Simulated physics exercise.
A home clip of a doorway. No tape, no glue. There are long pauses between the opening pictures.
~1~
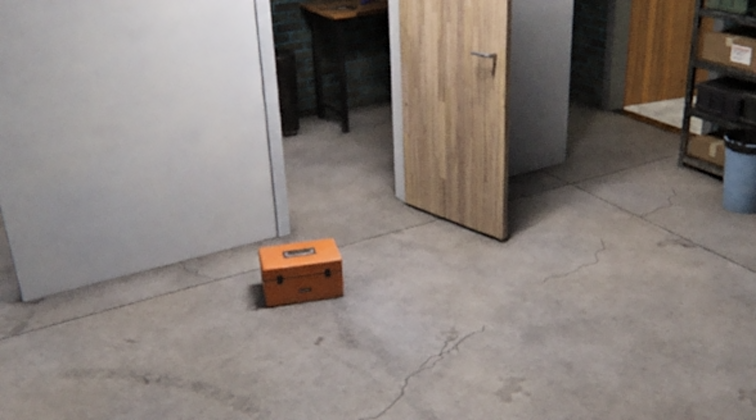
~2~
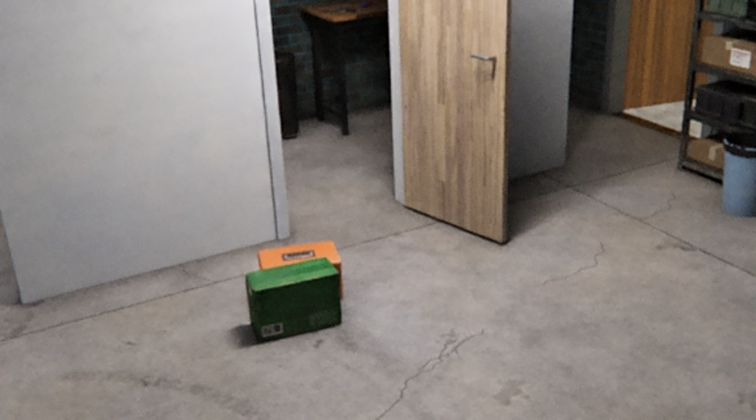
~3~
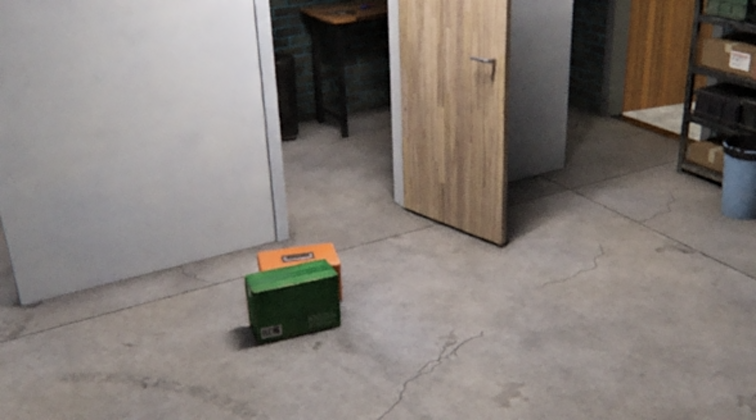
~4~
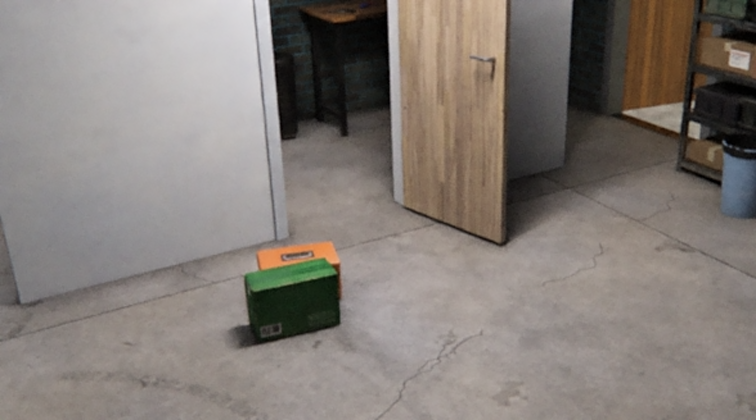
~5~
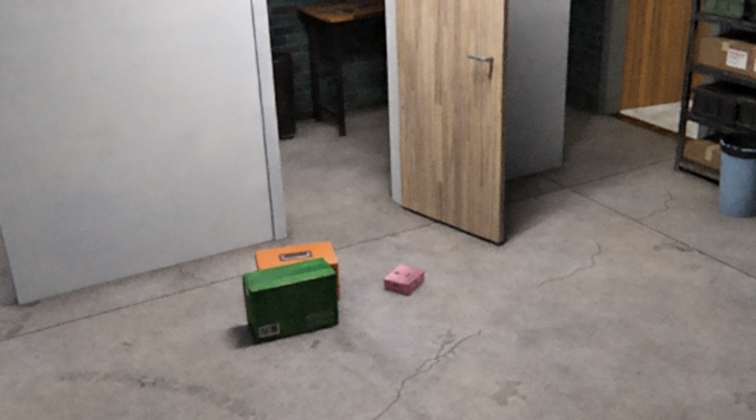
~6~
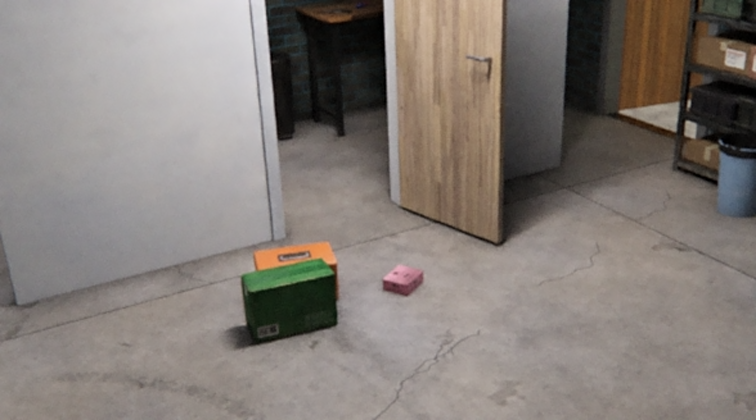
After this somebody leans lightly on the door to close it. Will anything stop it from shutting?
It shuts.
Then, 0.50 s past the last view, door at 89°.
Then, 0.90 s past the last view, door at 62°.
Then, 1.30 s past the last view, door at 33°.
Then, 1.60 s past the last view, door at 11°.
Finally, door at 0°; all 3 still in place. Final places as the last picture's camera would see them, pink box near (403, 280).
